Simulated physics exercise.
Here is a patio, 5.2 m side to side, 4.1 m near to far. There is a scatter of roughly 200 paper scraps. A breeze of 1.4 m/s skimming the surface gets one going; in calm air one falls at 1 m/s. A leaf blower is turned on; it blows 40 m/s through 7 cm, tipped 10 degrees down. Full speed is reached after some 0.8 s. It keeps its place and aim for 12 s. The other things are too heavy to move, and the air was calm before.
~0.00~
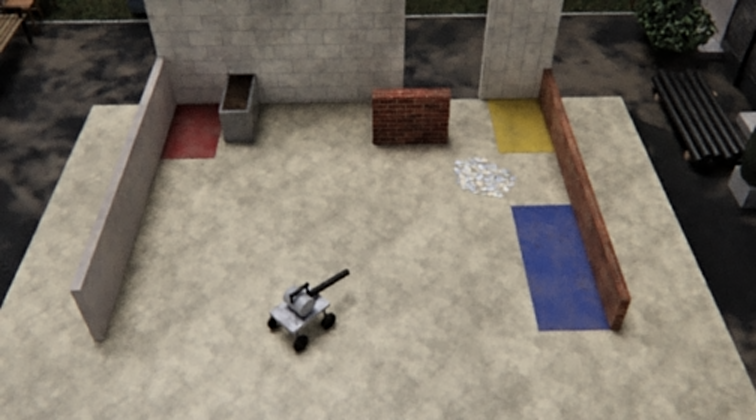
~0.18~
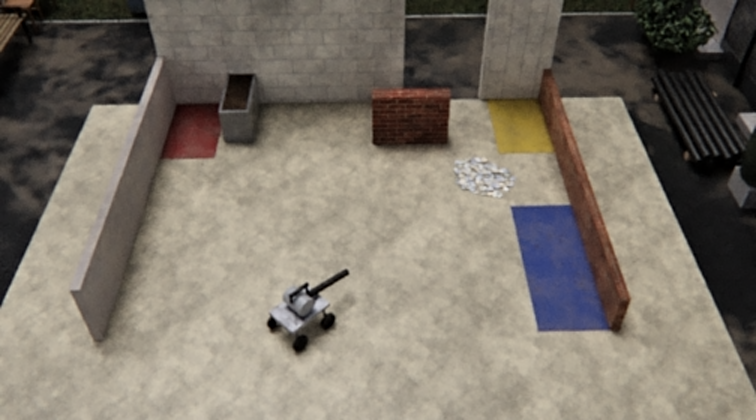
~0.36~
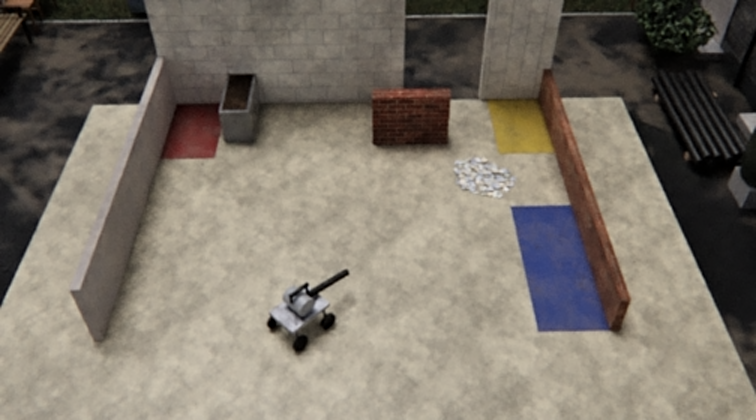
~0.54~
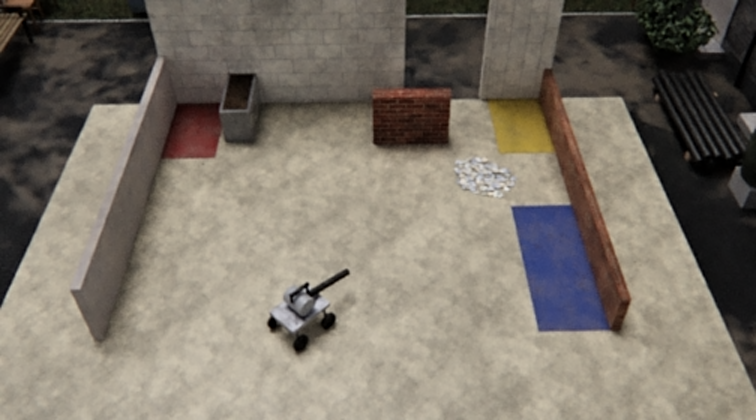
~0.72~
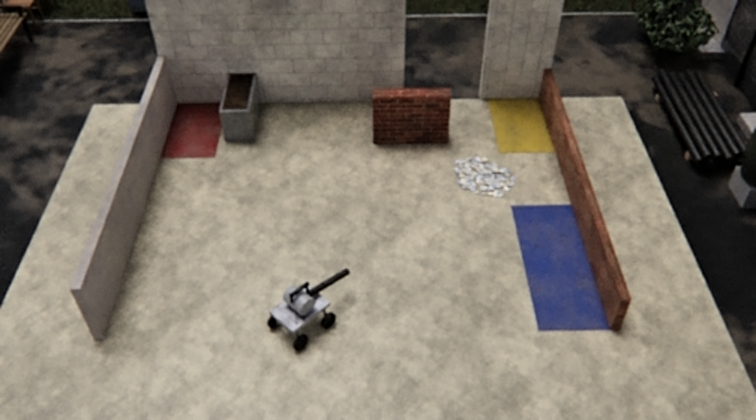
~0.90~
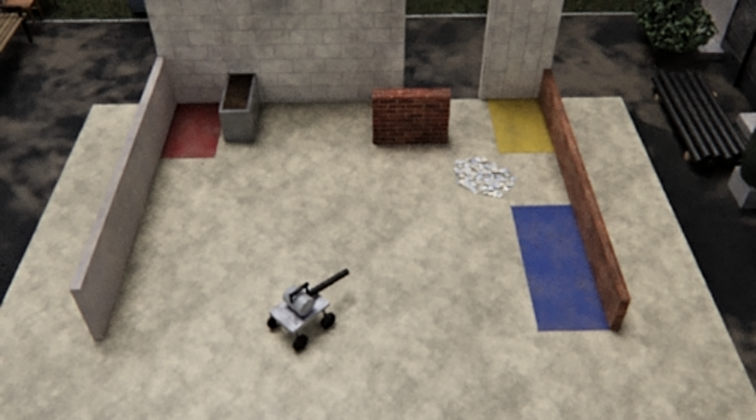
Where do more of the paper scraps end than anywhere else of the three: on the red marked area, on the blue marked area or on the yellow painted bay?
It is yellow that takes the most.
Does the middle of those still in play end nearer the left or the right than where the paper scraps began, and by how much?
To the right, by about 0.8 m.
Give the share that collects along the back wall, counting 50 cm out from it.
About 70 %.
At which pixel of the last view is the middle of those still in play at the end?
Around (516, 98).
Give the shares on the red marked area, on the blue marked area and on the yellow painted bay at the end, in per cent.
About 0 % red, 0 % blue, 60 % yellow.
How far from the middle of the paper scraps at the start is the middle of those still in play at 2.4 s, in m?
About 2.0 m.
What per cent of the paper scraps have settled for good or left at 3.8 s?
About 30 %.
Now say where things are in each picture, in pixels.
In the first picture, the middle of the paper scraps is near (480, 177), none has stirred yet and the mouth of the leaf blower is at (347, 272).
In the second picture, the middle of the paper scraps is near (480, 177), none has stirred yet, the yellow painted bay is centred on (519, 125), the blue marked area is centred on (556, 263) and the red marked area is centred on (195, 130).
In the third picture, the middle of the paper scraps is near (480, 177), none has stirred yet, the top of a low wall is at (411, 93) and the top of a planter is at (238, 92).
In the fourth picture, the middle of the paper scraps is near (481, 176) and none has stirred yet.
In the fifth picture, the middle of the paper scraps is near (481, 176) and none has stirred yet.
In the sixth picture, the middle of the paper scraps is near (480, 176) and none has stirred yet.
After 2.4 s, 74 % are on the move or not yet settled, 88 % are on the yellow painted bay, 0 % on the blue marked area and 0 % on the red marked area; the middle of those still in play is near (530, 99).
After 3.8 s, 66 % are on the move or not yet settled, 88 % are on the yellow painted bay, 0 % on the blue marked area and 0 % on the red marked area; the middle of those still in play is near (529, 98).
After 6.6 s, 58 % are on the move or not yet settled, 78 % are on the yellow painted bay, 0 % on the blue marked area and 0 % on the red marked area; the middle of those still in play is near (525, 98).
After 12.0 s, at the end, 64 % are on the yellow painted bay, 0 % on the blue marked area and 0 % on the red marked area; the middle of those still in play is near (516, 98).
